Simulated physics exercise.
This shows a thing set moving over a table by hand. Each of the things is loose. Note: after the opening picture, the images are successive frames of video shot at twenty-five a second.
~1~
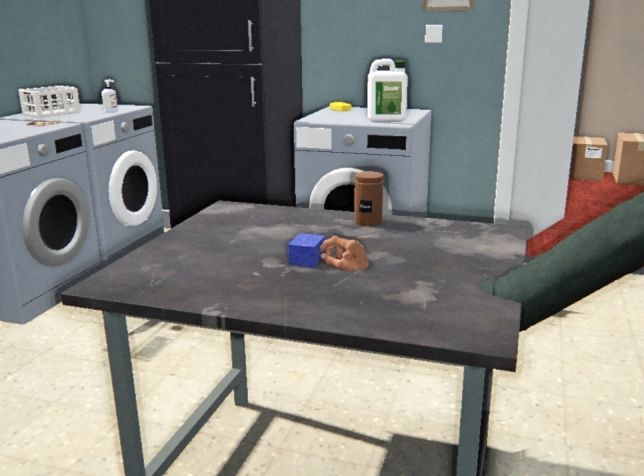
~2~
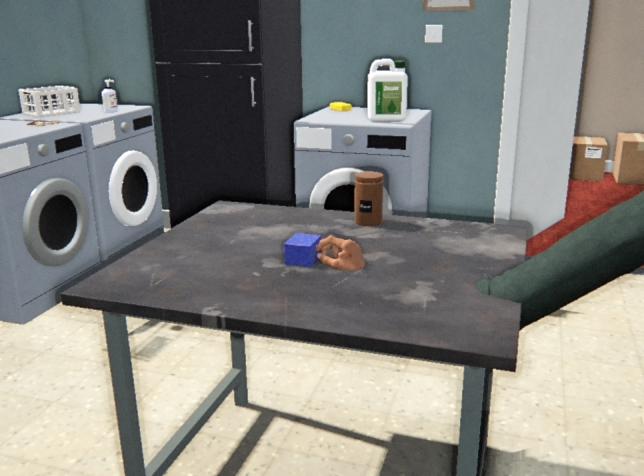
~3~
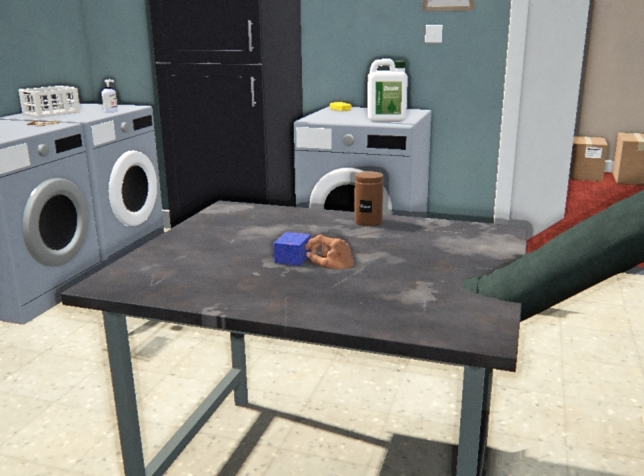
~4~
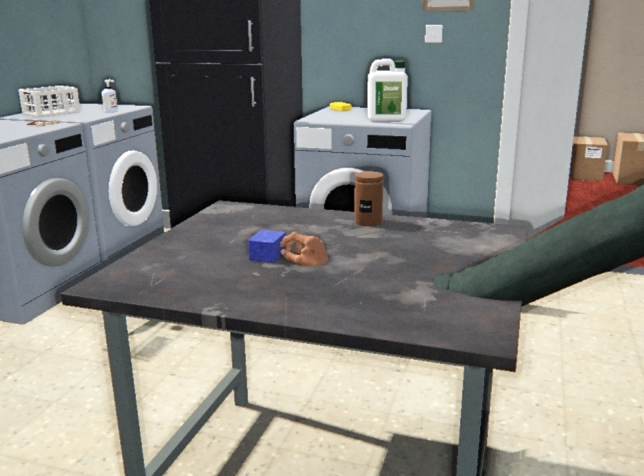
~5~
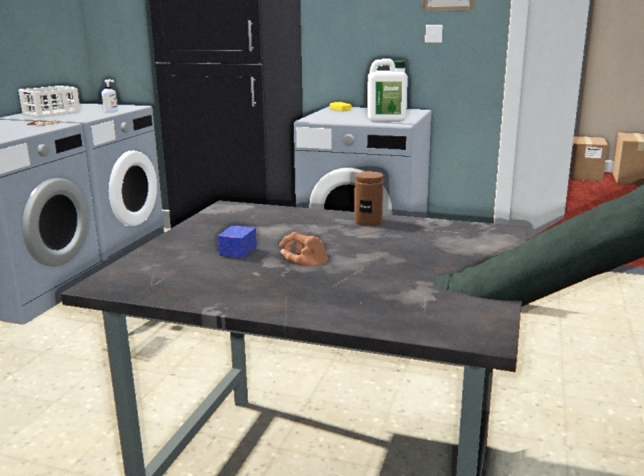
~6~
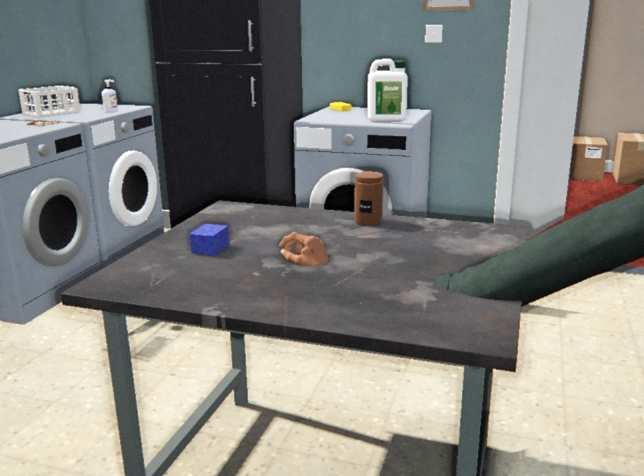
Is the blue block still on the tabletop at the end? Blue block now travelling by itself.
No.
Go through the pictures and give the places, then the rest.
Under the hand; blue block (307, 250), in the first frame.
Under the hand; blue block (303, 250), in the second frame.
Under the hand; blue block (293, 249), in the third frame.
Blue block (268, 246), in the fourth frame.
Blue block (238, 242) shifted about its own width, in the fifth frame.
Blue block (210, 240) shifted well along, in the sixth frame.
Then, 0.20 s on from there, blue block now off the table.
Then, 0.50 s on from there, things are still on the move.
In the end, off the table, blue block.
